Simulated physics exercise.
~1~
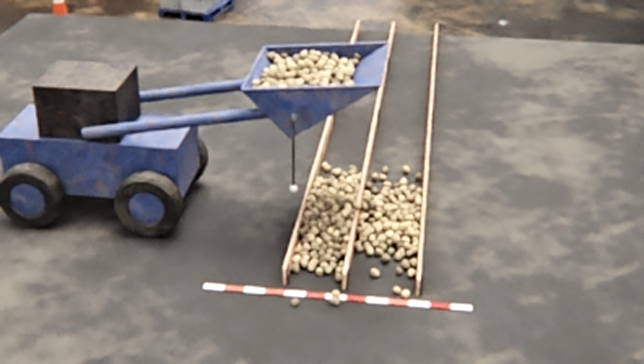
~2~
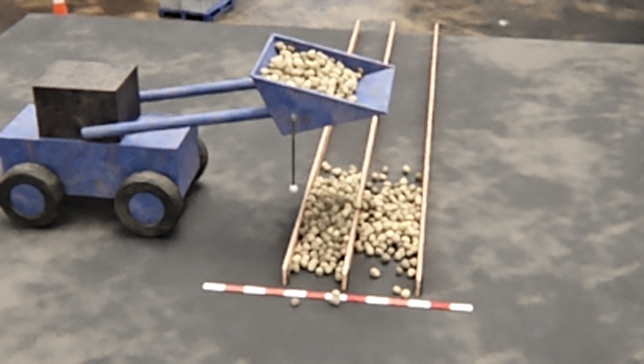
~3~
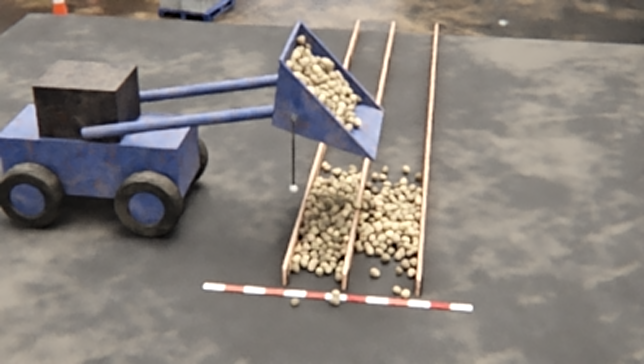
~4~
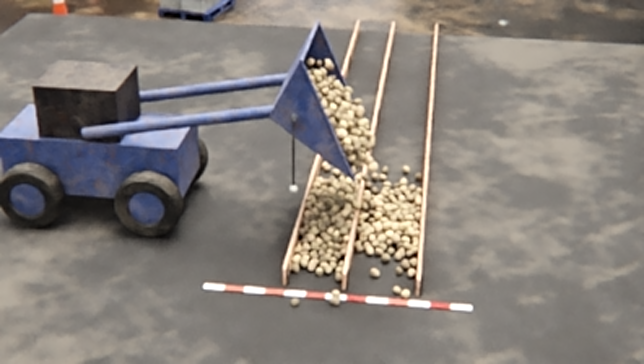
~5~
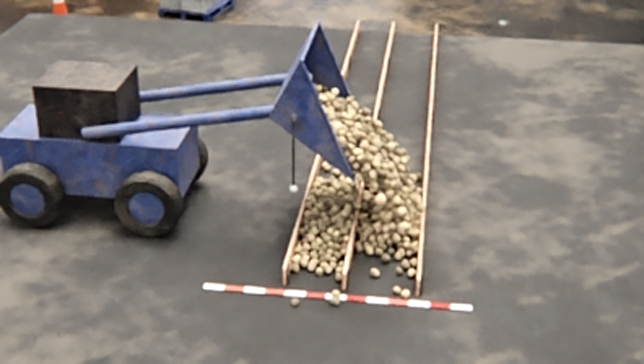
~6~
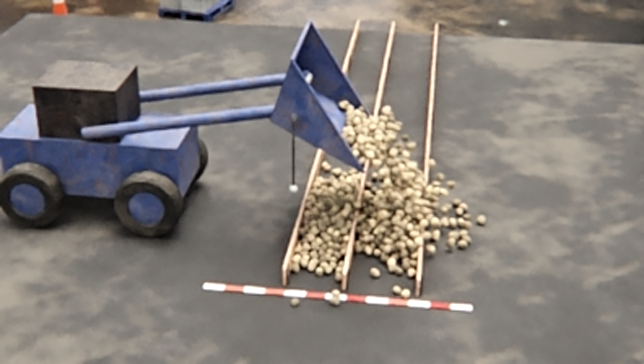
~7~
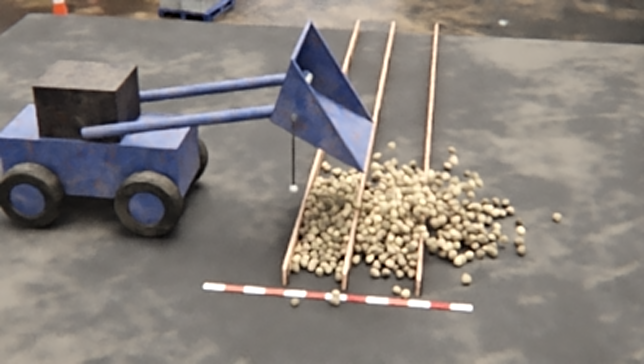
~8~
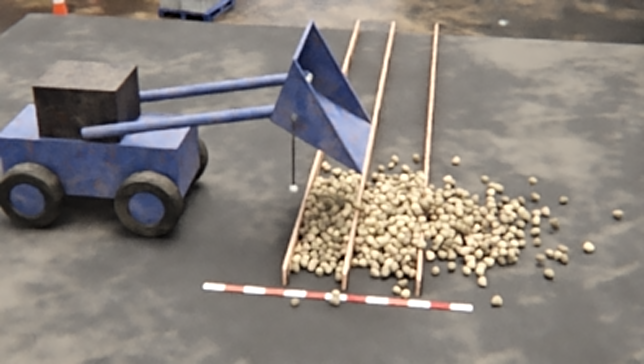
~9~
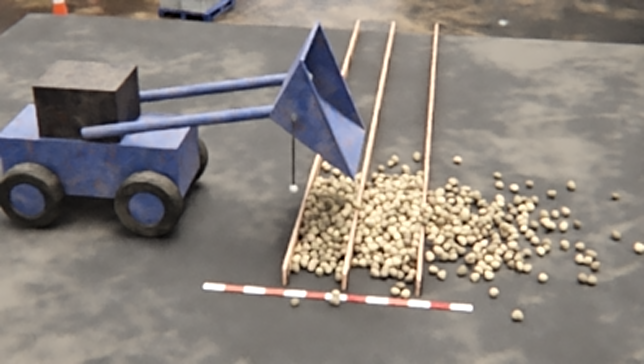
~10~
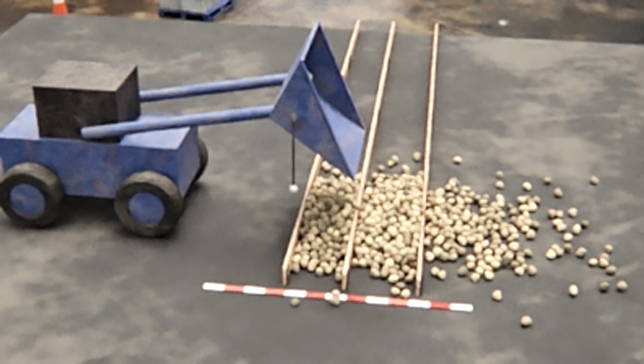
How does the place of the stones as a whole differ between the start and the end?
At the start the stones are in the raised bucket and in the two bays between the boards. By the end they lie lower and further right overall, filling the bays and scattered over the open paving beyond the last board.
